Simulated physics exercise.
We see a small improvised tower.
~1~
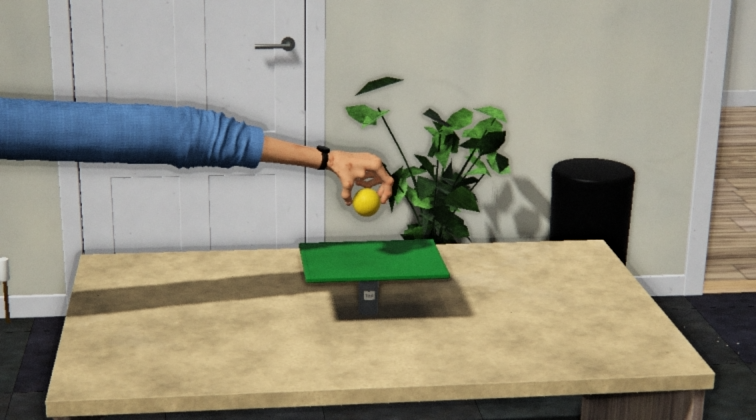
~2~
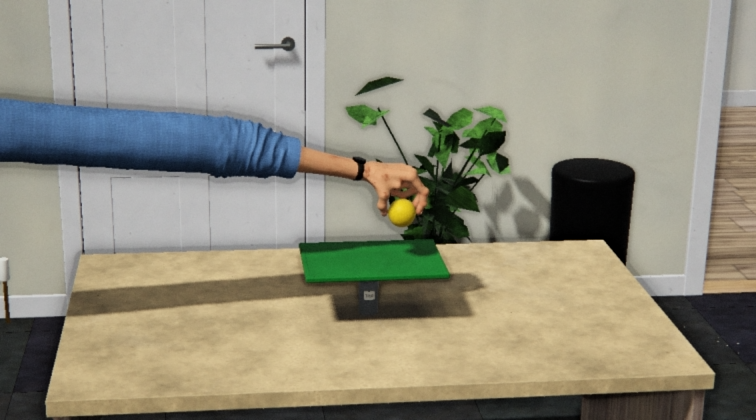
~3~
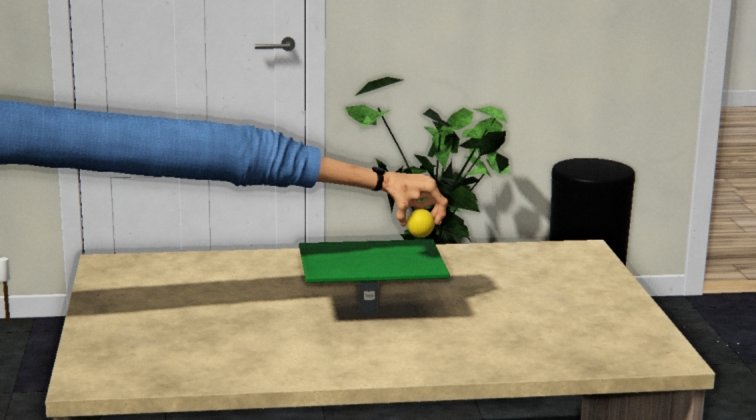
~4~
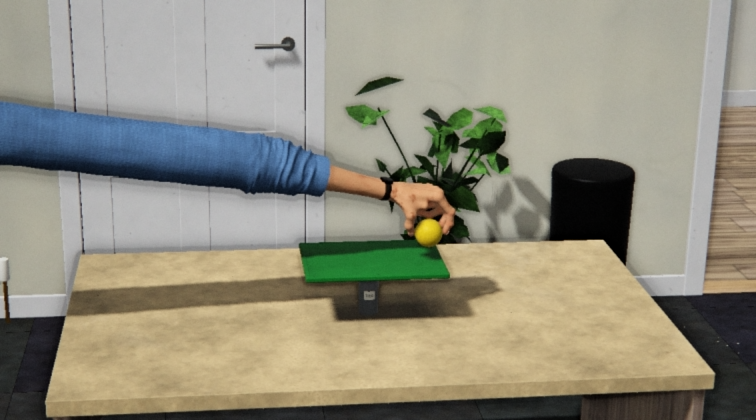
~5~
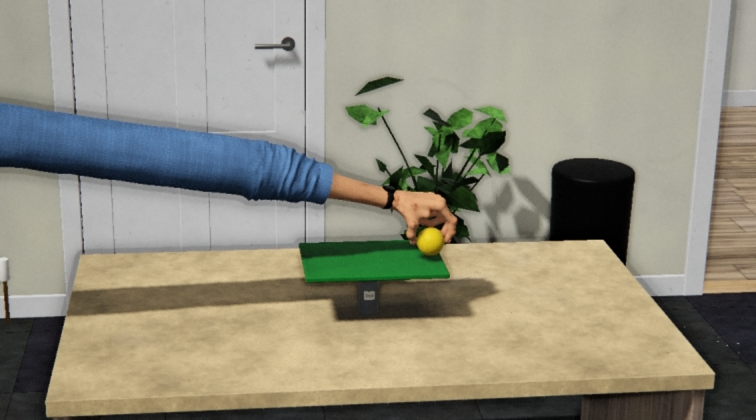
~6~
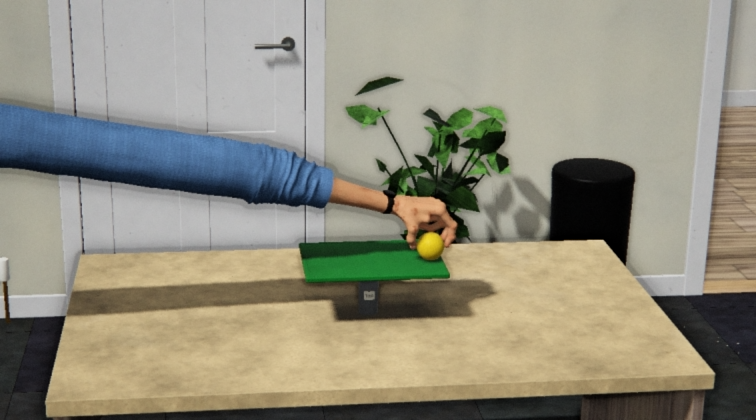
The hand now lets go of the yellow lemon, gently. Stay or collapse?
Here the stack gives way.
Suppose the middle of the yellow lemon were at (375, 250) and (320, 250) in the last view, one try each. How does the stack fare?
First, it stays up; second, it gives way.
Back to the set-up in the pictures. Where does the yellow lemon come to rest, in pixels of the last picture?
Around (450, 301).
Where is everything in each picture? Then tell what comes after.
The first frame shows still above its spot; yellow lemon (367, 203); grey shaker (368, 288).
The second frame shows still above its spot; yellow lemon (402, 213); grey shaker (368, 288).
The third frame shows still above its spot; yellow lemon (421, 223); grey shaker (368, 288).
The fourth frame shows still above its spot; yellow lemon (429, 233); grey shaker (368, 288).
The fifth frame shows still above its spot; yellow lemon (431, 241); grey shaker (368, 288).
The sixth frame shows in place under the hand; yellow lemon (431, 246); grey shaker (368, 288).
Then, 0.30 s on from there, yellow lemon now fallen; green lid turned 40° from how it was put.
Then, 0.60 s on from there, green lid turned 39° from how it was put; grey shaker turned 20° from how it was put.
Then, 0.70 s on from there, green lid now fallen; grey shaker turned 61° from how it was put.
Then, 0.90 s on from there, grey shaker now fallen.
In the end, fallen, grey shaker, green lid and yellow lemon. At the end, from the last picture's camera, yellow lemon near (451, 301). The stack loses its balance.
